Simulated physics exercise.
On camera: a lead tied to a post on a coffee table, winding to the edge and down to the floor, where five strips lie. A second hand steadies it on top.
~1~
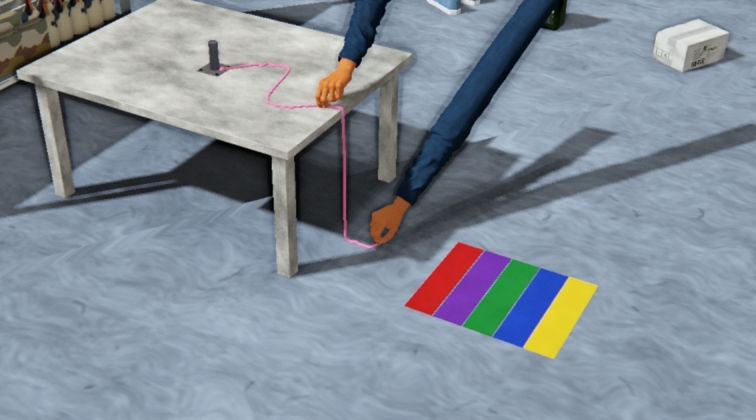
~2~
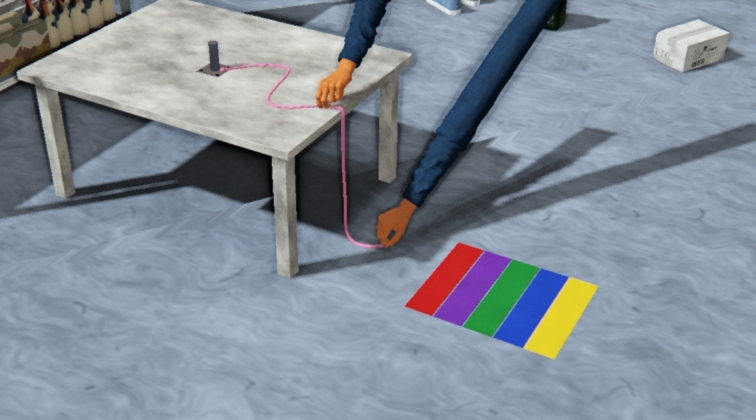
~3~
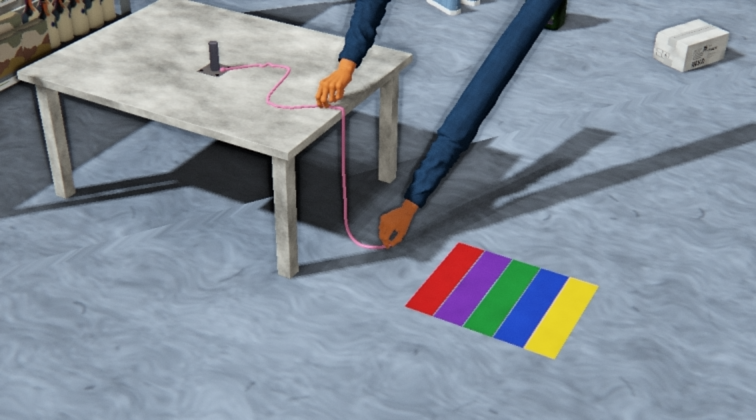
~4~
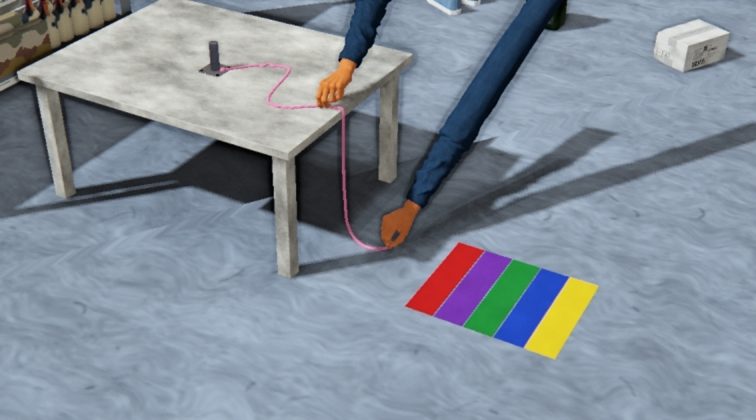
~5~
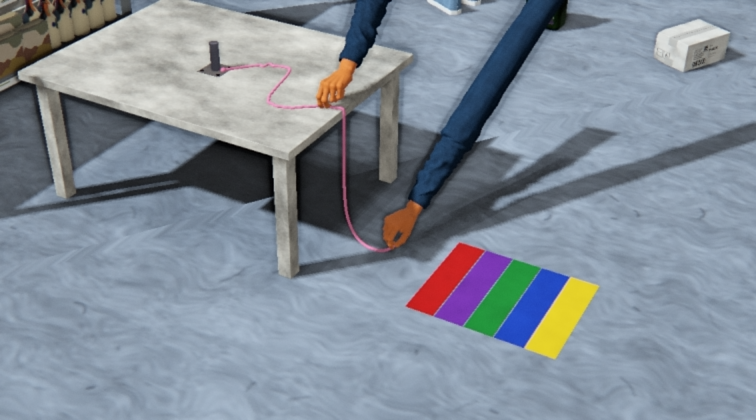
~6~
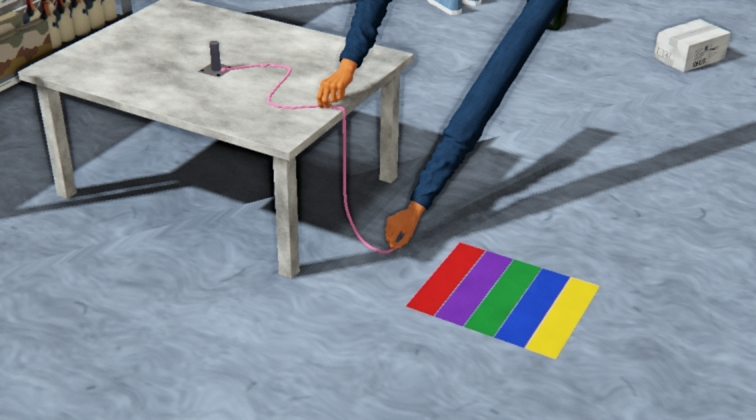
A hand near the floor drawing a pink cord slightly right from a table's edge, another hand resting on the tabletop.
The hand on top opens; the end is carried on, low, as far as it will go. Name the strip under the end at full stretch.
The end stops over the yellow strip.
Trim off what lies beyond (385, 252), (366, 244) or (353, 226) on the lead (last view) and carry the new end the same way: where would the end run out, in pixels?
Near (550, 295), (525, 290) and (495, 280).
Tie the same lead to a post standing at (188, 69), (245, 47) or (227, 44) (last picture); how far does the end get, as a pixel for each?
Near (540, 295), (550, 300) and (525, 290).
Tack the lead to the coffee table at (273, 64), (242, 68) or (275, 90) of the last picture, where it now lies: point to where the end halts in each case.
Try by try, around (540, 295), (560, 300) and (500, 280).
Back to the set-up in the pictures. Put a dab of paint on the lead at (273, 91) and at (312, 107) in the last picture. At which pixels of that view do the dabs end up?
At (333, 101), then (390, 147).
Early on, end near (513, 285); over green.
Midway, end near (549, 297); over blue.
At the end of the slack, end near (570, 304); over yellow. It gets as far as the yellow strip.
